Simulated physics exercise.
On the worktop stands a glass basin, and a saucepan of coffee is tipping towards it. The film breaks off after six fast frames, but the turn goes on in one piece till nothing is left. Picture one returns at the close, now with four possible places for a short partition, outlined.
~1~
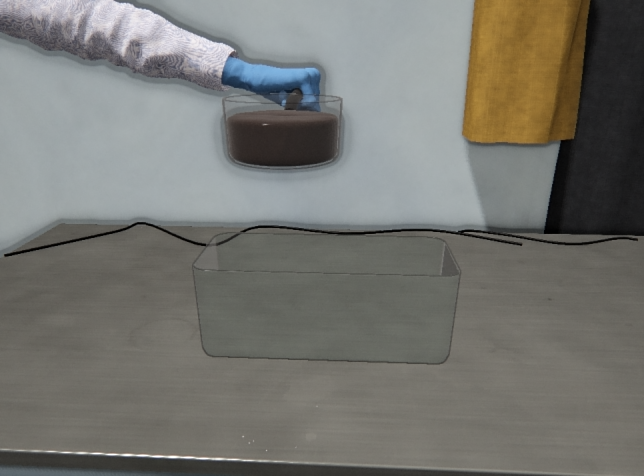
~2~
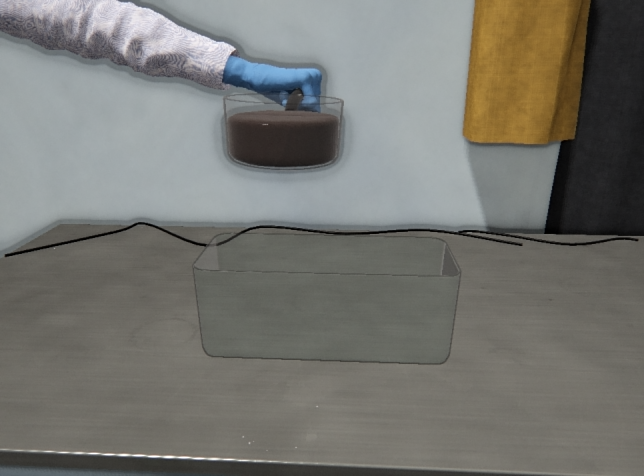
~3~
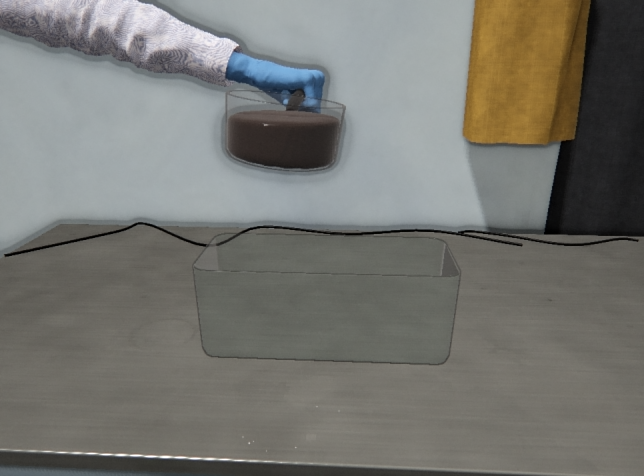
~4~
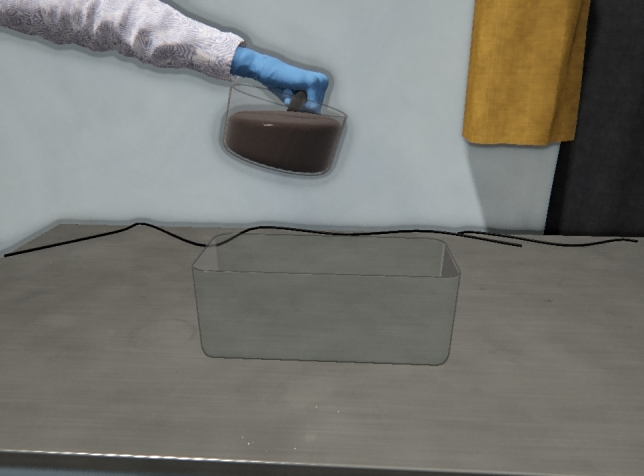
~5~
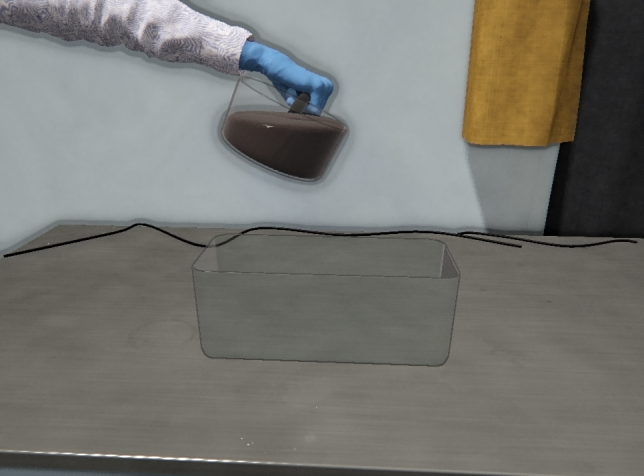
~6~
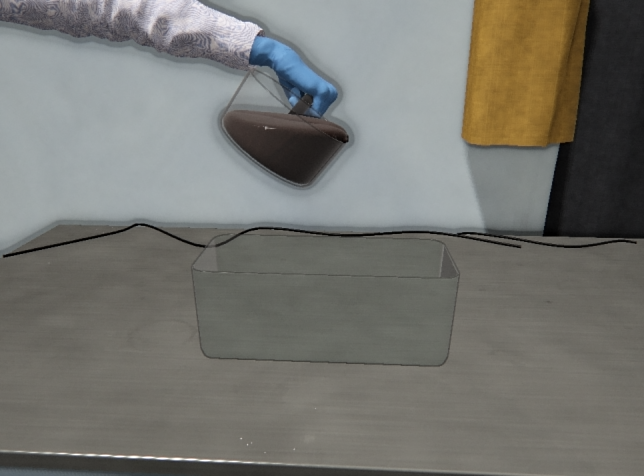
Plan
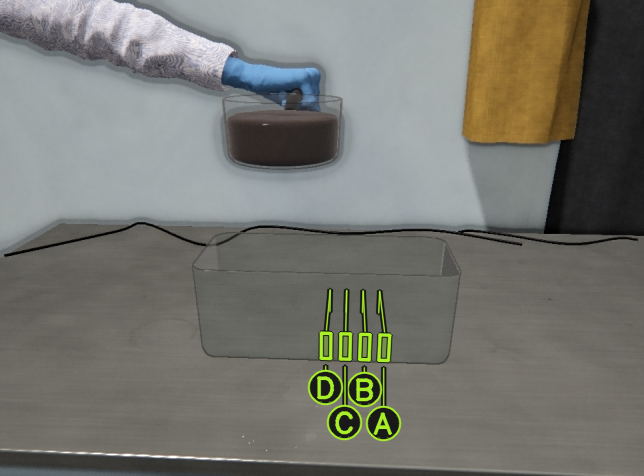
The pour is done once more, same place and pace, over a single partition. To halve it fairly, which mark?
B is best.
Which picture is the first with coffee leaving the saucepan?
In picture 6.
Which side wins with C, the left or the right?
The right side.
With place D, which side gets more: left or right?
The right one.
On the marked copy, A at (383, 367); B at (364, 367); C at (344, 366); D at (325, 365).
Choosing A, about 67 % ends left of the wall and 30 % right of it; 3 % is lost outside.
Choosing B, about 55 % ends left of the wall and 42 % right of it; 3 % is lost outside.
Choosing C, about 31 % ends left of the wall and 66 % right of it; 3 % is lost outside.
Choosing D, about 18 % ends left of the wall and 79 % right of it; 3 % is lost outside.
